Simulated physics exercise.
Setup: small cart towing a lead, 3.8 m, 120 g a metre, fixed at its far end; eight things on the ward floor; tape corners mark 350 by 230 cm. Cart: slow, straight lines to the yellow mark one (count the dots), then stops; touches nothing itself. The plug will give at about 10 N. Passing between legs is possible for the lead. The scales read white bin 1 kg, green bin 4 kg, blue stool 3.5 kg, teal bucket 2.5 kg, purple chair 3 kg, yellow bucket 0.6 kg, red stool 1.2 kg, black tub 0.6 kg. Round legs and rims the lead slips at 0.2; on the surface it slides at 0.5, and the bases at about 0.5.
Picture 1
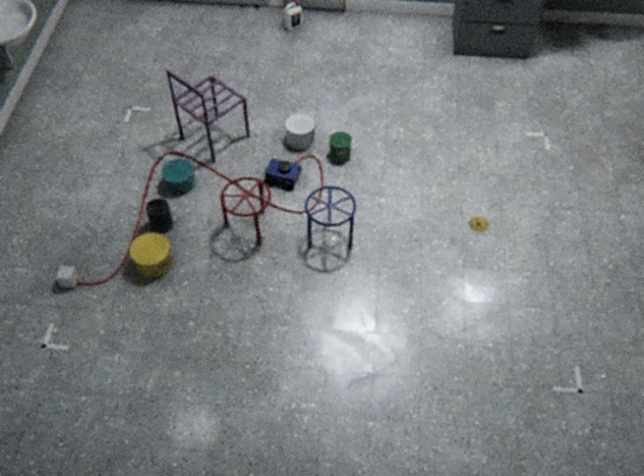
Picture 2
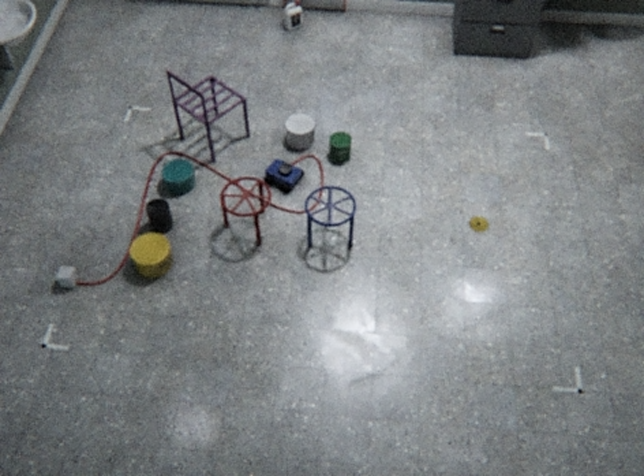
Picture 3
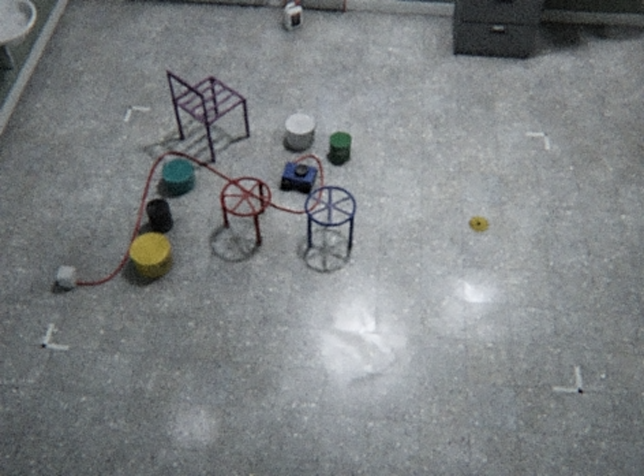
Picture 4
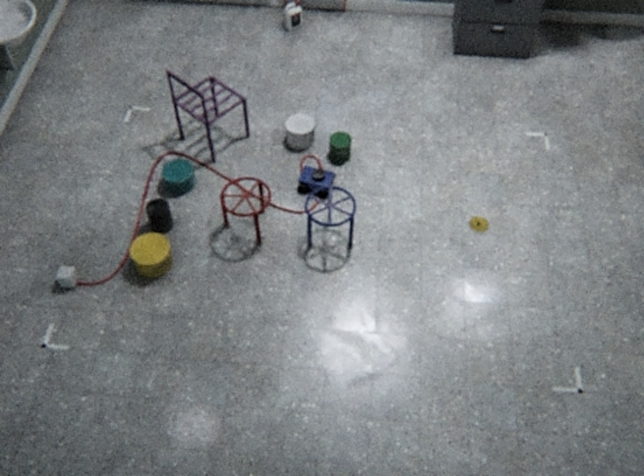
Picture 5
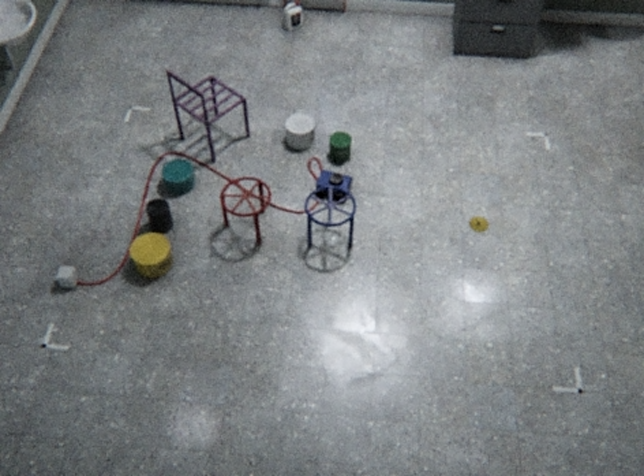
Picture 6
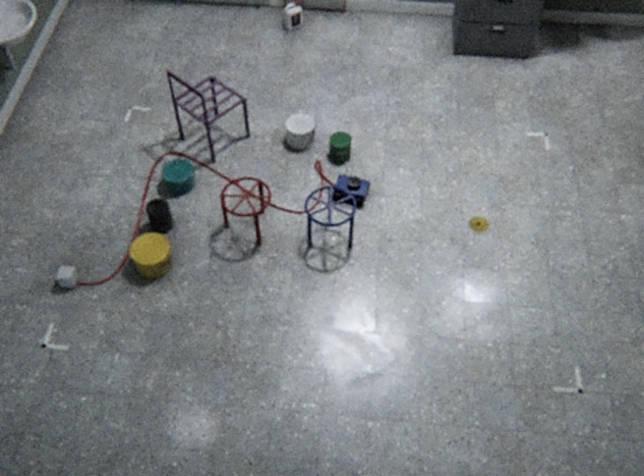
A small blue cart trailing a red lead starts between the red stool and the white bin, then slides rightward across the speckled floor. It passes below the green bin and behind the blue stool, ending just to that stool's right, while the stools, buckets and purple chair stay still.
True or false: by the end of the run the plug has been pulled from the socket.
False.
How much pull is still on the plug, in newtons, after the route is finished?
0 N.
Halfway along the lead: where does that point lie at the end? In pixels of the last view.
I'd say roughly (232, 176) in the last picture.
Next, cart at (380, 200), lead slack at the fixed end; nothing else has moved.
Then, cart at (416, 208), lead slack at the fixed end; nothing else has moved.
After that, cart at (452, 217), lead slack at the fixed end; nothing else has moved.
Later, cart at (478, 223), lead slack at the fixed end; nothing else has moved.
At the end, cart at (478, 223), lead slack at the fixed end; nothing else has moved.
